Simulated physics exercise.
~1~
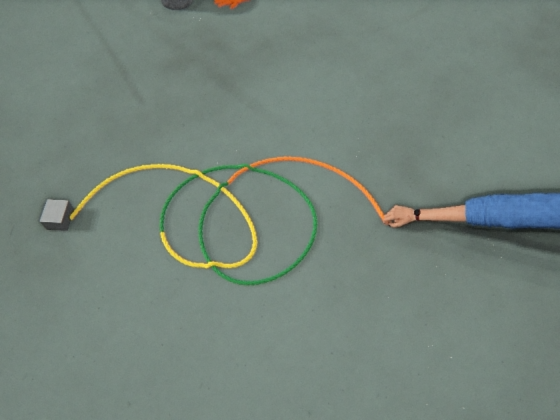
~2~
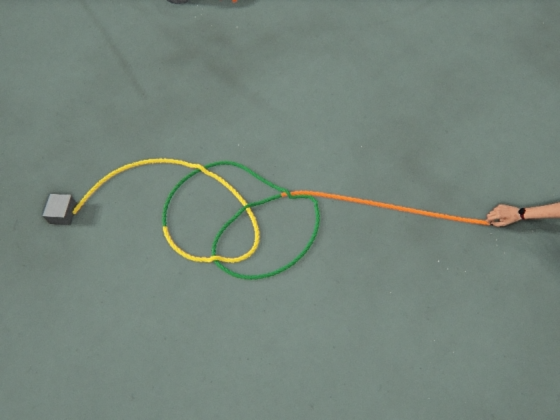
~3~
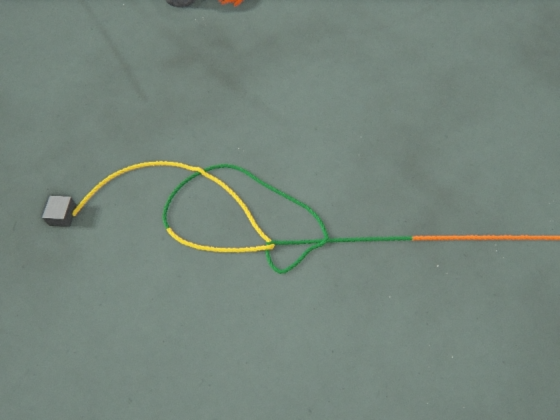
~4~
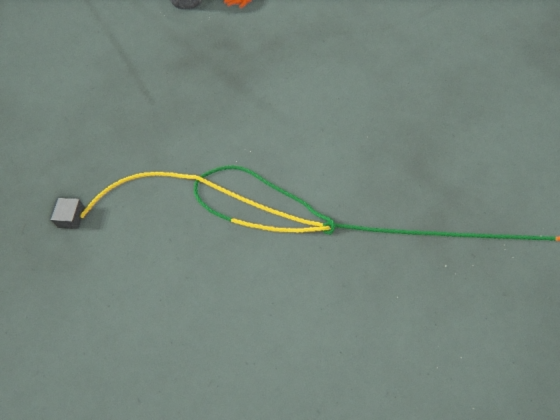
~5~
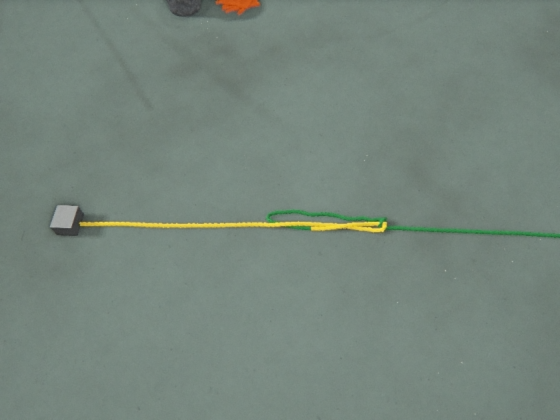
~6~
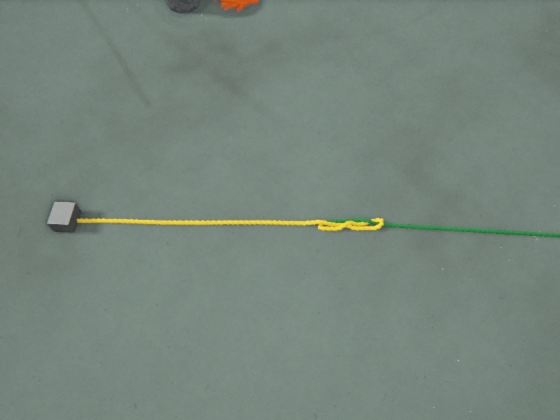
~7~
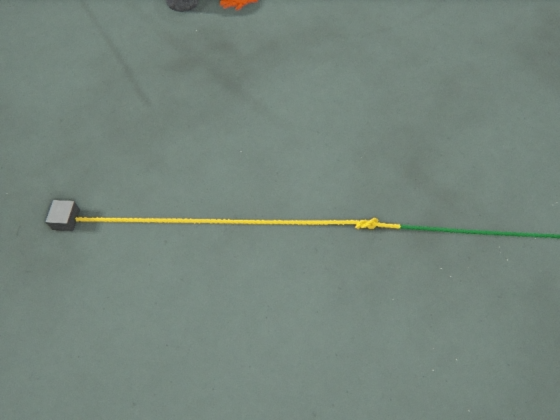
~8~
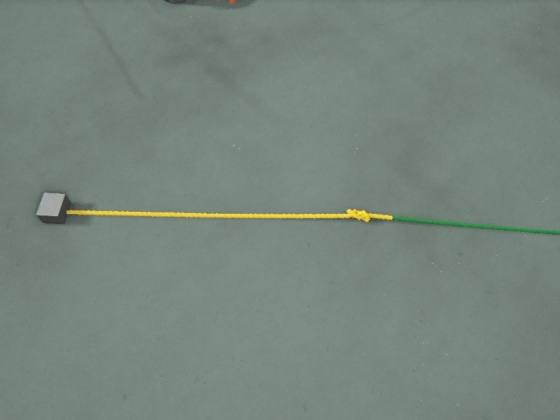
A thick rope dyed yellow, green and orange lies in overlapping loops on a grey-green workshop floor, seen from above by a slightly swaying camera. Its yellow end is fixed to a small grey block at the left, while a hand at the end of a blue sleeve grips the orange end at the right. The hand draws the orange section straight and carries it out of view to the right, with green following. The loops narrow into a slim teardrop, then the yellow length pulls straight. Finally the loops cinch into a small yellow knot in the taut rope.
